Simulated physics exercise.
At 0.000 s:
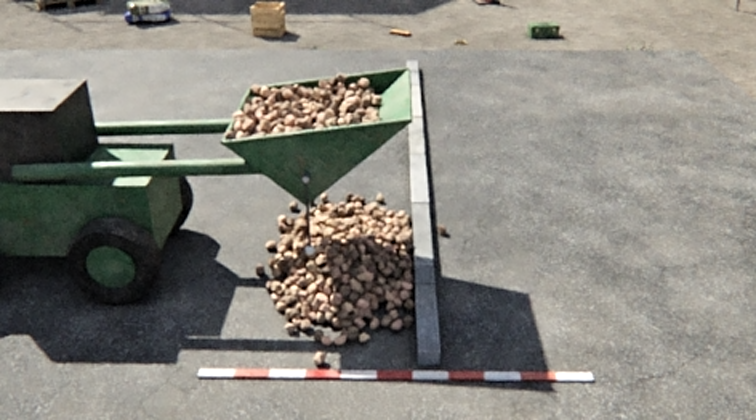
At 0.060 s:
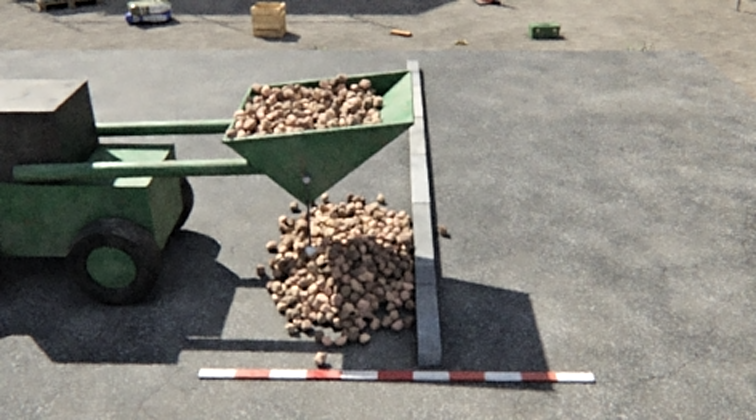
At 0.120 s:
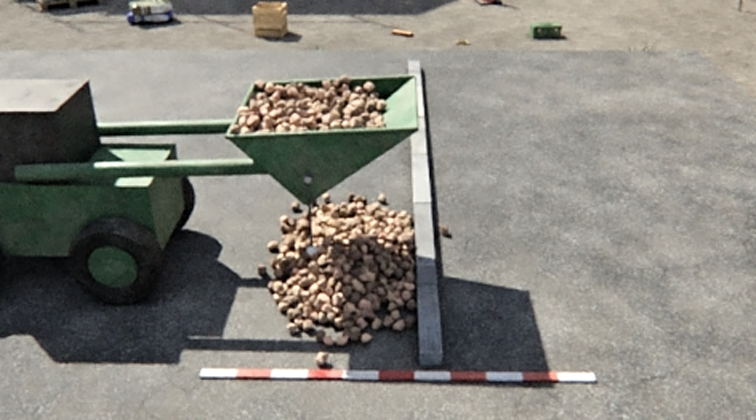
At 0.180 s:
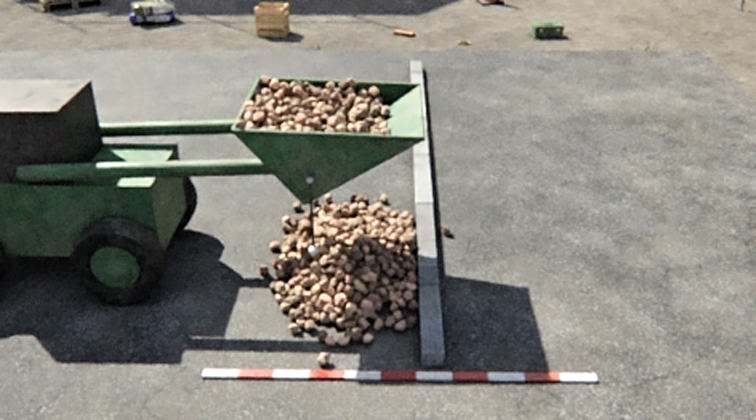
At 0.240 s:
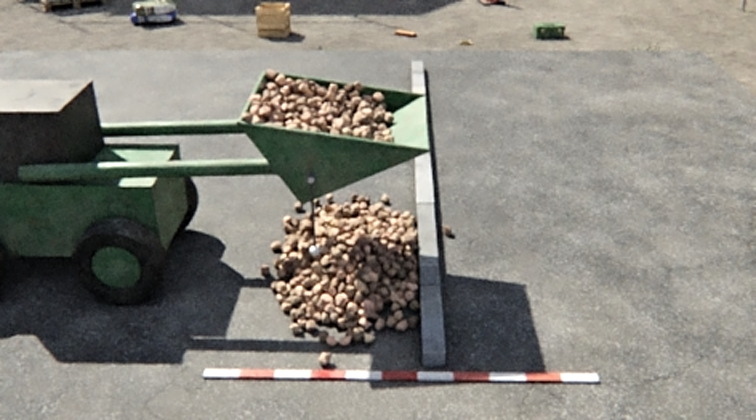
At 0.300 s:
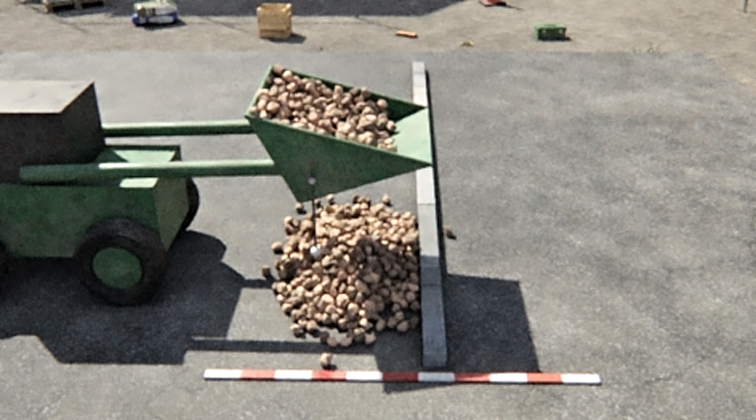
A green loader's bucket full of brown stones tilts down to the right above a pile.
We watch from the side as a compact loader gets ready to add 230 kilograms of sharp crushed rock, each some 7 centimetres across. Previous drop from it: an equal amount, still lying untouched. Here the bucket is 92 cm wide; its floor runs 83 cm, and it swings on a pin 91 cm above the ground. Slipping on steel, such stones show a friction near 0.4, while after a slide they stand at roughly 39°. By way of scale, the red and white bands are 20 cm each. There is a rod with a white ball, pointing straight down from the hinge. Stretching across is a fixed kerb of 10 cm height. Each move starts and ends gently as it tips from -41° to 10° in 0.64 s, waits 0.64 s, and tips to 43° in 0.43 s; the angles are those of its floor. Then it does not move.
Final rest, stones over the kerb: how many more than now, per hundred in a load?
38 per hundred.
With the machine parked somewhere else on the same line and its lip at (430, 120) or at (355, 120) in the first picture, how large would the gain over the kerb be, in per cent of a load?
Around 60 percent, then around 5 percent.
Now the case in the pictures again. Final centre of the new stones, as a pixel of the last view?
Centre: Approx. (424, 254).
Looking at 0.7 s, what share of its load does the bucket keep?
100 %.
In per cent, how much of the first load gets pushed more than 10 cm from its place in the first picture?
The answer is about 0 per cent.
After 0.5 s the floor is at 2°; in per cent of one load, 100 in the bucket, 100 on this side of the kerb; the foremost stones are at (420, 263).
After 0.7 s the floor is at 10°; in per cent of one load, 100 in the bucket, 100 on this side of the kerb; the foremost stones are at (420, 263).
After 2.2 s the floor is at 43°; in per cent of one load, 21 in the bucket, 161 on this side of the kerb, 18 over the kerb; the foremost stones are at (491, 238).
After 4.6 s the floor is at 43°; in per cent of one load, 2 in the bucket, 159 on this side of the kerb, 38 over the kerb; the foremost stones are at (547, 261). Net gain over the kerb, 38.
